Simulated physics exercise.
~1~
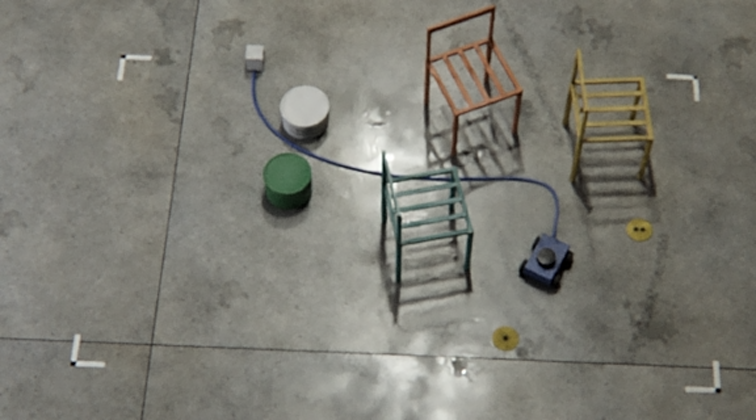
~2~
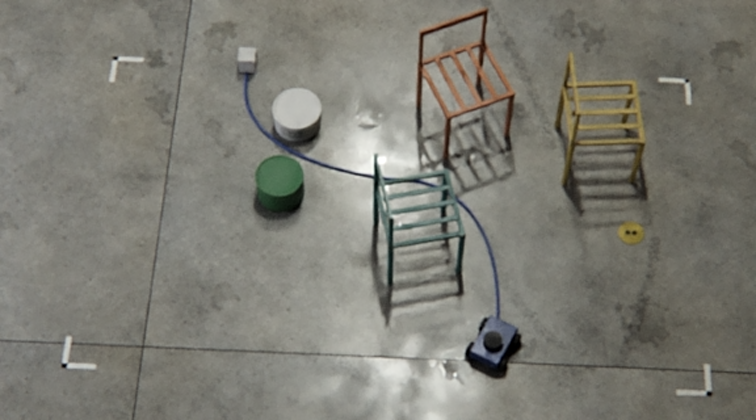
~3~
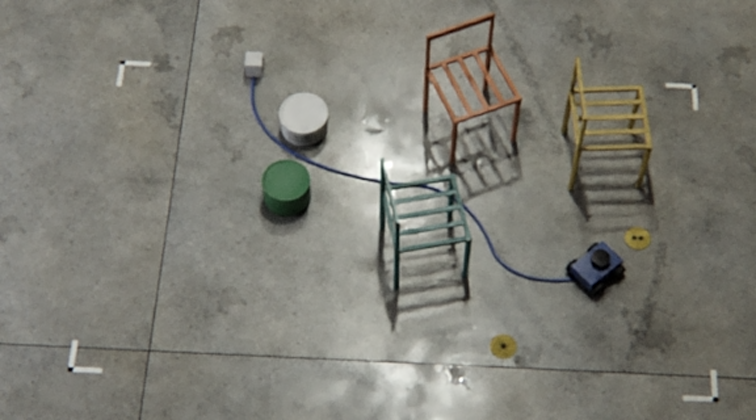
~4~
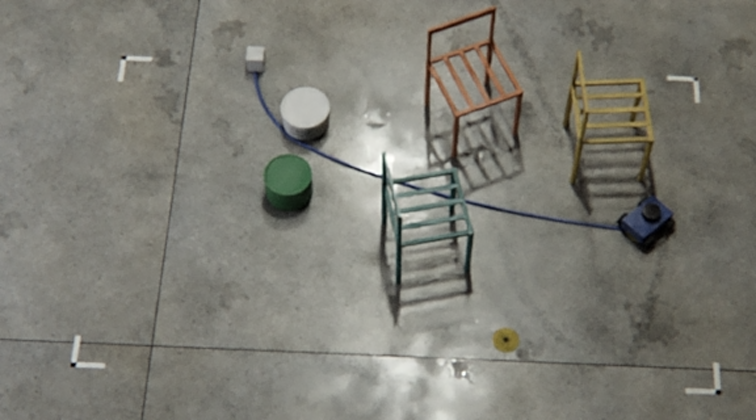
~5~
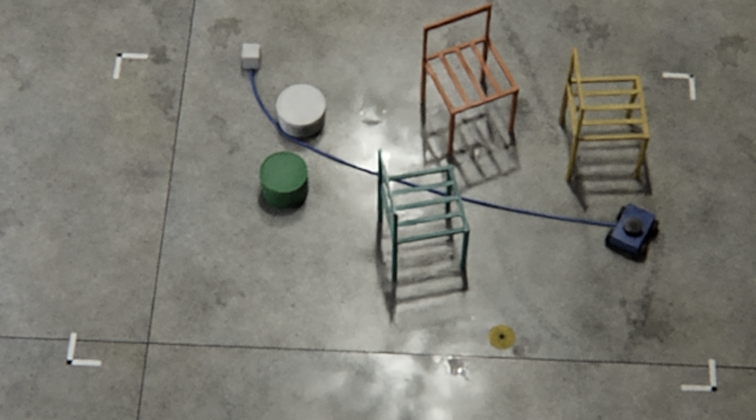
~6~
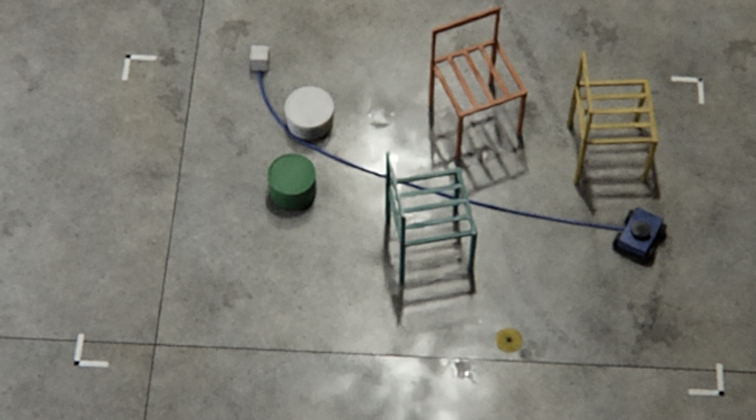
The clip opens on a concrete floor where a low blue cart, tied by a blue lead to a small pale box at upper left, sits among orange, yellow and teal chairs and white and green buckets. The lead curves past the buckets and through the legs of the teal chair. The cart first travels down and left to the lower yellow mark, covering it. It then heads right and upward to the second mark below the yellow chair, drawing the lead straighter. There it turns slightly and stays, the lead still attached to the box and the chairs and buckets undisturbed.
